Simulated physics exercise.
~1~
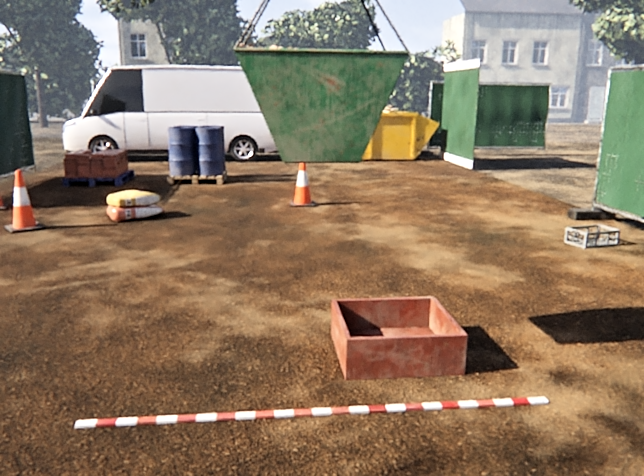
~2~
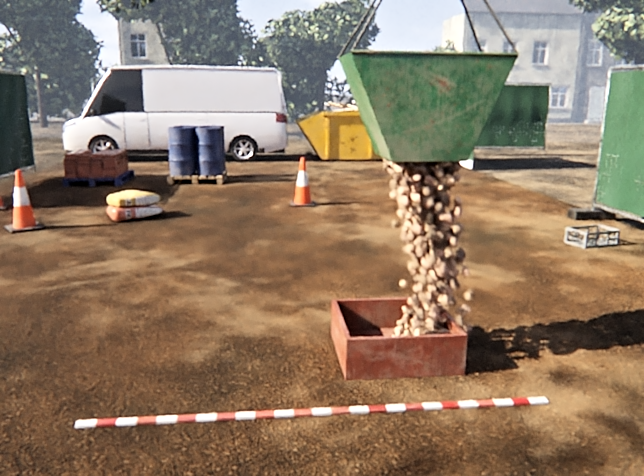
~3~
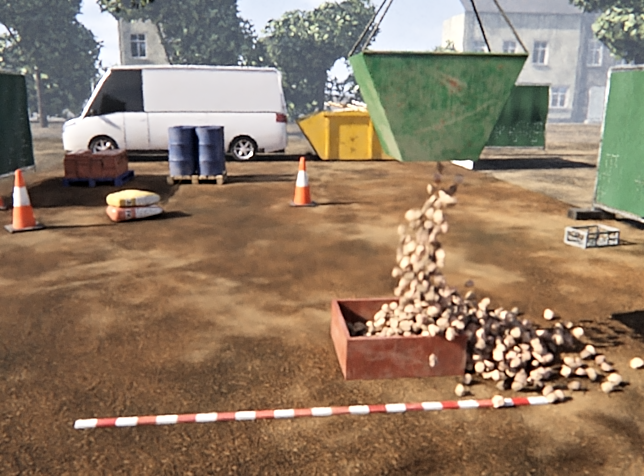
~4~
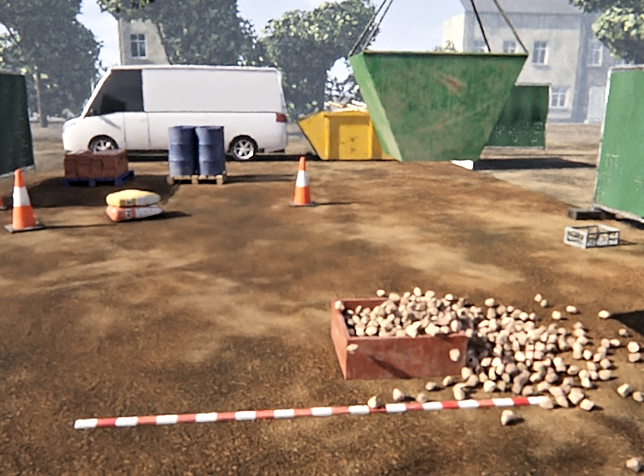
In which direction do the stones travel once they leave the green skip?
The stones fall downward from the bottom of the skip, toward the reddish bin and the ground beside it.
